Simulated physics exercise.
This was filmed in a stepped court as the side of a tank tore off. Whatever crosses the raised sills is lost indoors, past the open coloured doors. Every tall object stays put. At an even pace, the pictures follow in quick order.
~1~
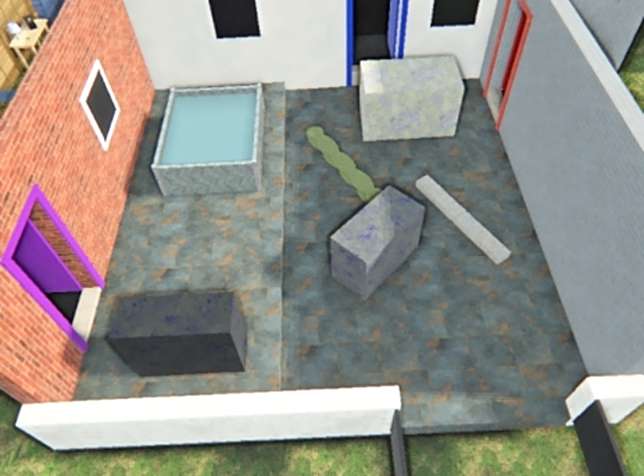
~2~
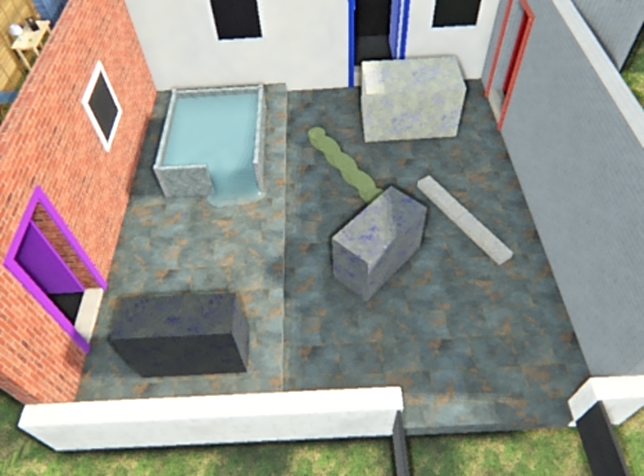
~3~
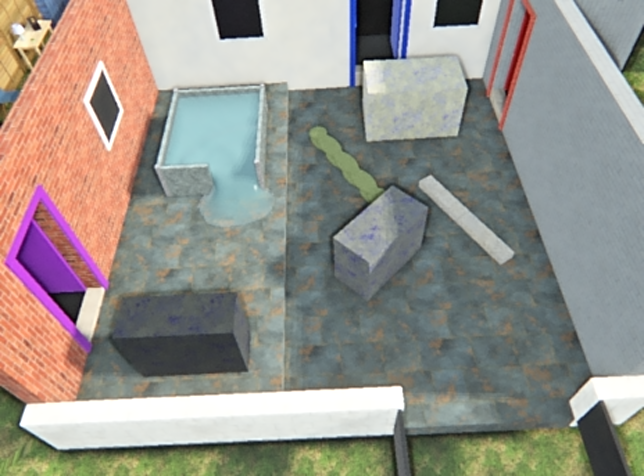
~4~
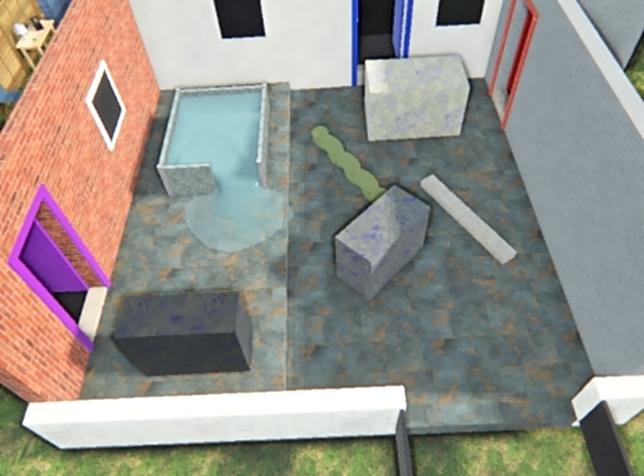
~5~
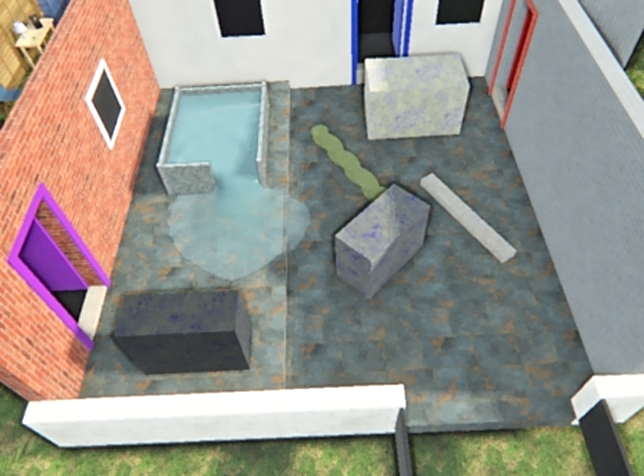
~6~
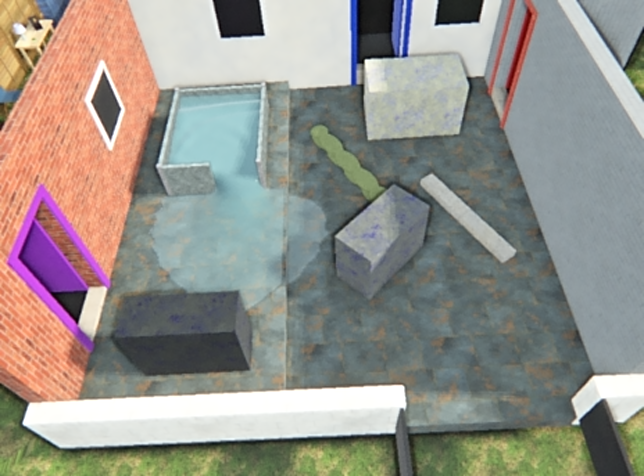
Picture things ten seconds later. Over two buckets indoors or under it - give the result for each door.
The blue door does not pass two buckets; the purple door passes two buckets; the red door does not pass two buckets.
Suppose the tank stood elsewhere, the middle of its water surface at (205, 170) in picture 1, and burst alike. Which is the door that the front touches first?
First comes the one in purple.
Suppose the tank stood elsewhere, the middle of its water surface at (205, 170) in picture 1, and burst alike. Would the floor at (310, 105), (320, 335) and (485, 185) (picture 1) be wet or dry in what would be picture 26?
Spared, soaked, spared.
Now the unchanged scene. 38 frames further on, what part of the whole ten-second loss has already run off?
I get 60 percent.
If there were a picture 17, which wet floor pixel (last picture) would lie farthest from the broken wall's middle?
I would point to (427, 406).
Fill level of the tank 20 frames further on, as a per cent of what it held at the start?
My figure is about 44 in a hundred.
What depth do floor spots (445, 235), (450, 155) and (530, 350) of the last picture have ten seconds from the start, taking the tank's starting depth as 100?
Around 6, 4 and 10 percent, in that order.
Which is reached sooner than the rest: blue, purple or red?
The one in purple.
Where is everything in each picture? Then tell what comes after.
In the first frame, still water in the water tank at (211, 127).
In the second frame, the front is at (214, 204), out from the gap at (235, 183).
In the third frame, water pours out at (237, 183) and has run to (224, 224).
In the fourth frame, water pours out at (239, 183) and has run to (227, 247).
In the fifth frame, water pours out at (238, 181) and has run to (239, 274).
In the sixth frame, the front is at a hidden place, out from the gap at (238, 182).
A moment on, water covers 20 % of the floor; the blue door not reached, the purple door not reached, the red door not reached.
Next, water covers 30 % of the floor; the blue door not reached, the purple door wet at the sill, nothing in, the red door not reached.
Then, water covers 40 % of the floor; the blue door not reached, the purple door over two buckets in, the red door not reached.
Later, water covers 55 % of the floor; the blue door not reached, the purple door over two buckets in, the red door not reached.
In the end, water covers 75 % of the floor; the blue door not reached, the purple door far over two buckets in, the red door not reached.
